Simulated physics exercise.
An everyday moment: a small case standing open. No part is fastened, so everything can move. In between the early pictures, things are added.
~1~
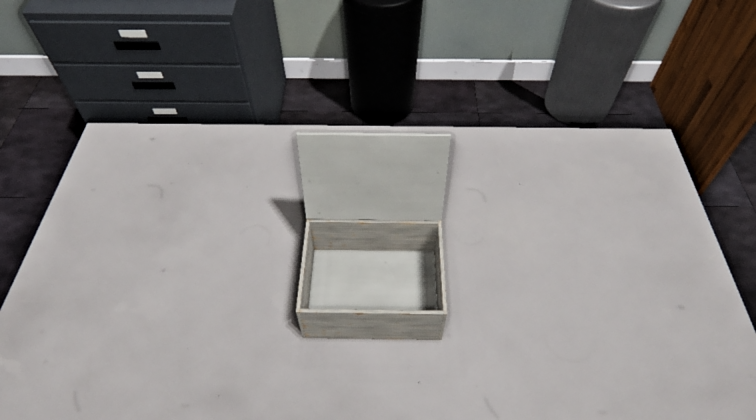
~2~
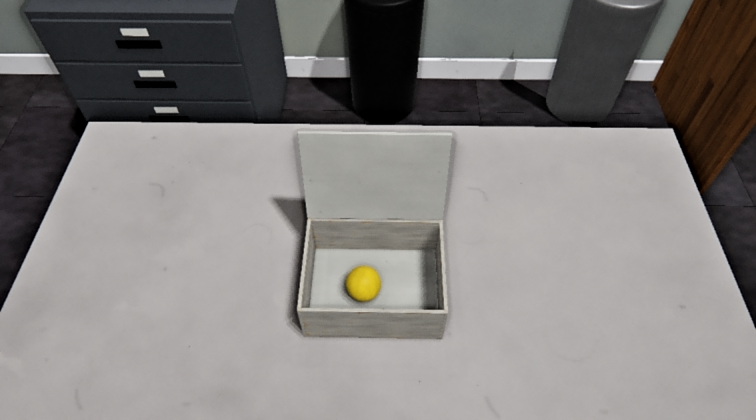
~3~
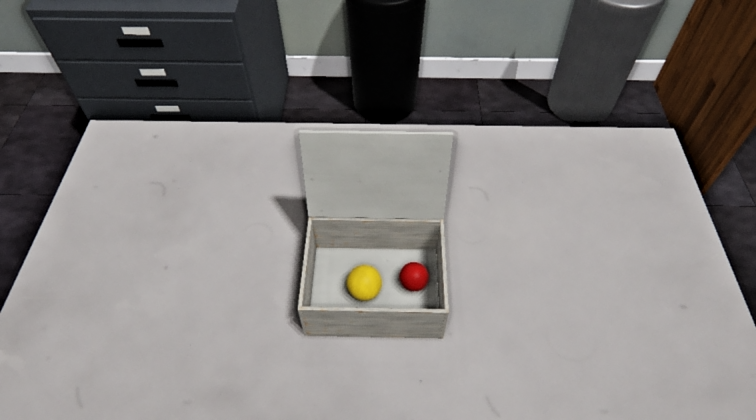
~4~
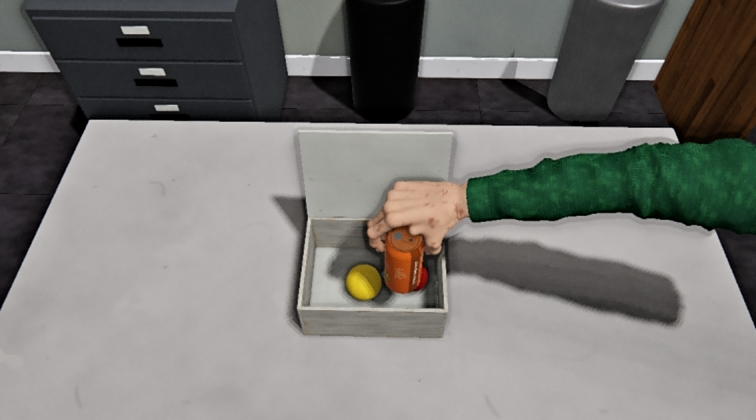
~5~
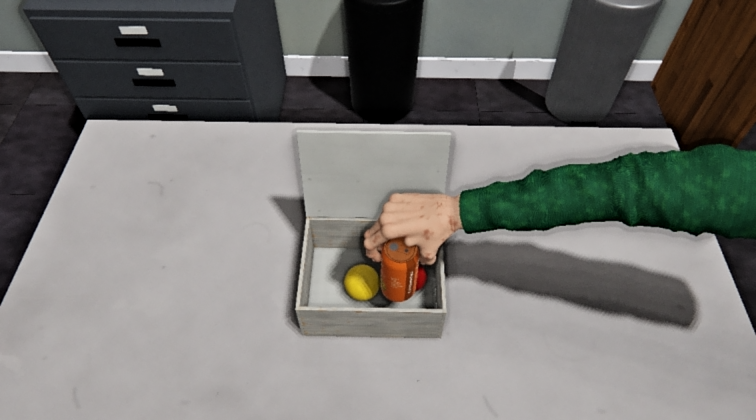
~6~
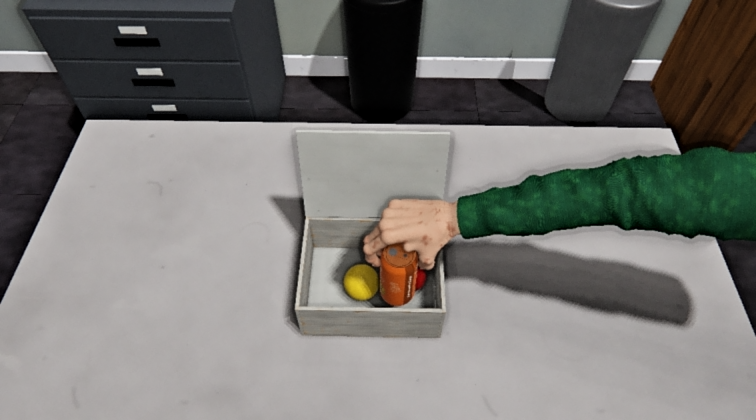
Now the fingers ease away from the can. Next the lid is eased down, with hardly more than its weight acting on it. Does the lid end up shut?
No.
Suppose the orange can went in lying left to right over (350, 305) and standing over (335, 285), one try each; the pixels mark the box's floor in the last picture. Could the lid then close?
The first time it seals the box, the second time it cannot come down.
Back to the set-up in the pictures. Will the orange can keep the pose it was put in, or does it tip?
Result: It remains as it was set.
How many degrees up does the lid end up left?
Some 20°.
Then, 0.90 s after the last picture, lid starting down; orange can slid about its own width near (397, 292).
Then, 1.50 s after the last picture, lid 66° above the rim; orange can slid about its own width near (397, 292).
Then, 2.00 s after the last picture, lid 33° above the rim; orange can slid about its own width near (397, 292).
At rest, lid 19° above the rim; moved from the start, orange can; the other 2 in place. Seen from the same camera at the end, orange can near (397, 292).
